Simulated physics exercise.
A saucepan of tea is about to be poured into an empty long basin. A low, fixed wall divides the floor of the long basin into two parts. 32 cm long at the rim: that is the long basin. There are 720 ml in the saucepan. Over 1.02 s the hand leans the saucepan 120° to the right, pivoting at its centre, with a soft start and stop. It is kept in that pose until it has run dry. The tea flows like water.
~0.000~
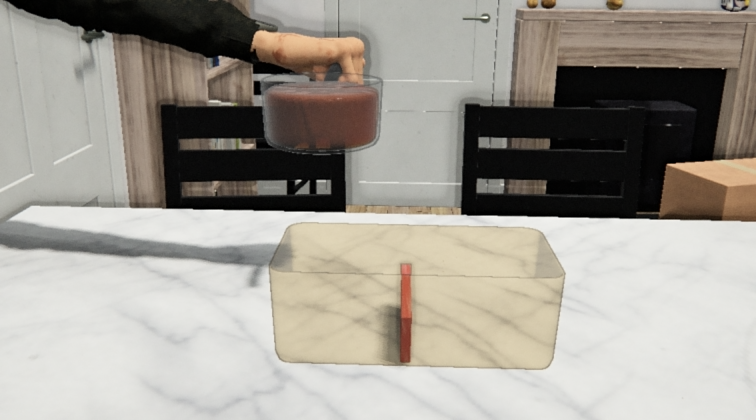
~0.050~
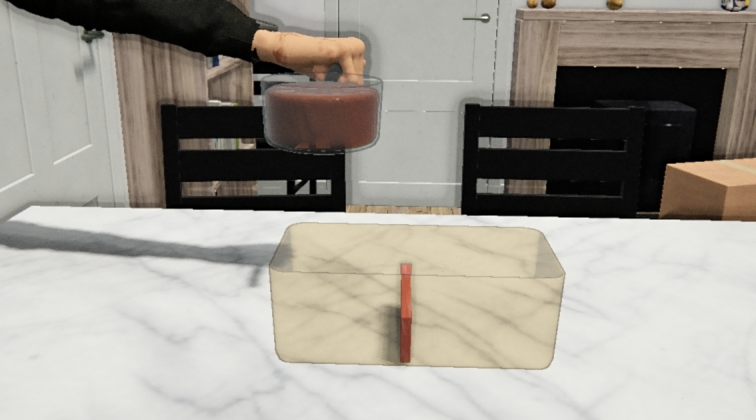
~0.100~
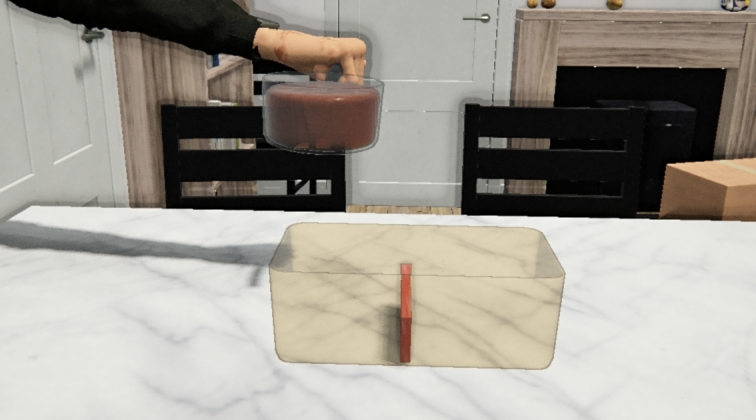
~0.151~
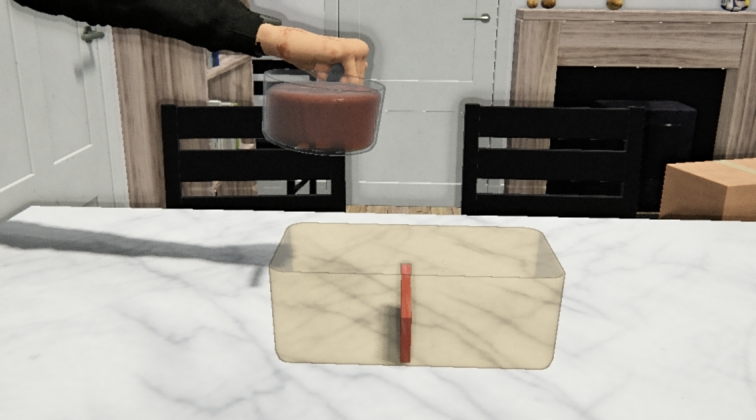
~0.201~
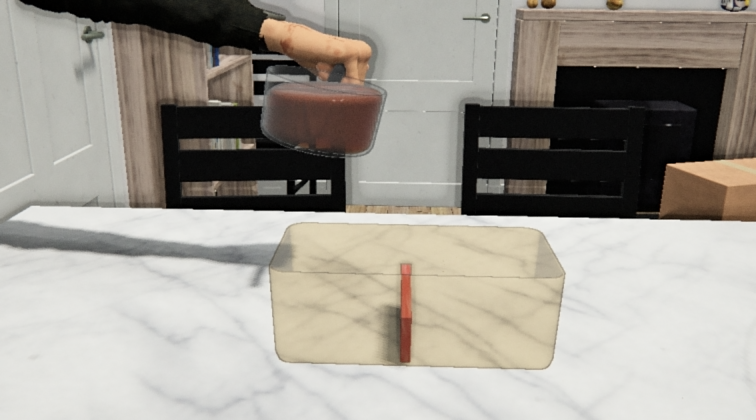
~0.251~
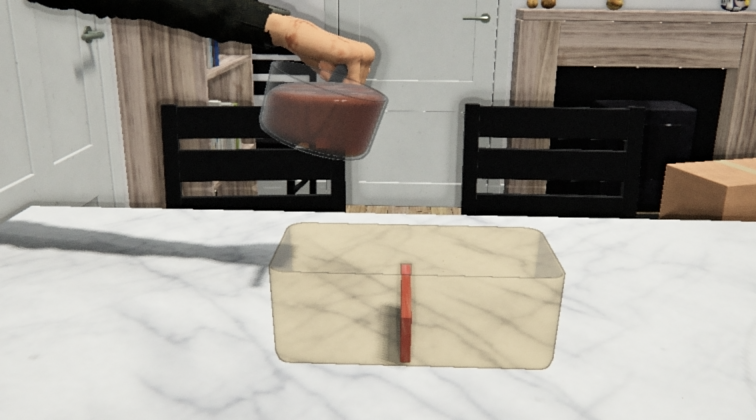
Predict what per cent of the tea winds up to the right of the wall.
Roughly 77 per cent is past the wall.
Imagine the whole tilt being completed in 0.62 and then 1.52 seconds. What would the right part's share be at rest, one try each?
Respectively about 70 and 80 percent.
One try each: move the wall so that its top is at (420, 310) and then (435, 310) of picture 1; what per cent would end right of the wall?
In order, 65 and 50 per cent.
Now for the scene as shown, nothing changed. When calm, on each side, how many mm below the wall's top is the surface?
I'd say some 50 mm on the left and some 36 mm on the right.
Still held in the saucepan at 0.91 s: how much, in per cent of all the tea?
Close to 3 in a hundred.
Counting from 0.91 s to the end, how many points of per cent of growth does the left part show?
About 10 percent, give or take.
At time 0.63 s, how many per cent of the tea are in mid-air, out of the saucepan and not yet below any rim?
Roughly 42 percent.
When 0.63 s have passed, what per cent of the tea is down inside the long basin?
About 22%.
By 0.63 s the tilt is 82° and 37 per cent is still to pour, 1 is left of the wall and 21 right of it.
By 0.91 s the tilt is 117° and 3 per cent is still to pour, 12 is left of the wall and 77 right of it.
By 1.20 s the tilt is 120° and 0 per cent is still to pour, 21 is left of the wall and 77 right of it.
By 1.52 s the tilt is 120° and 0 per cent is still to pour, 22 is left of the wall and 77 right of it.
At rest 22 per cent lies left of the wall, 77 right of it and 1 outside.
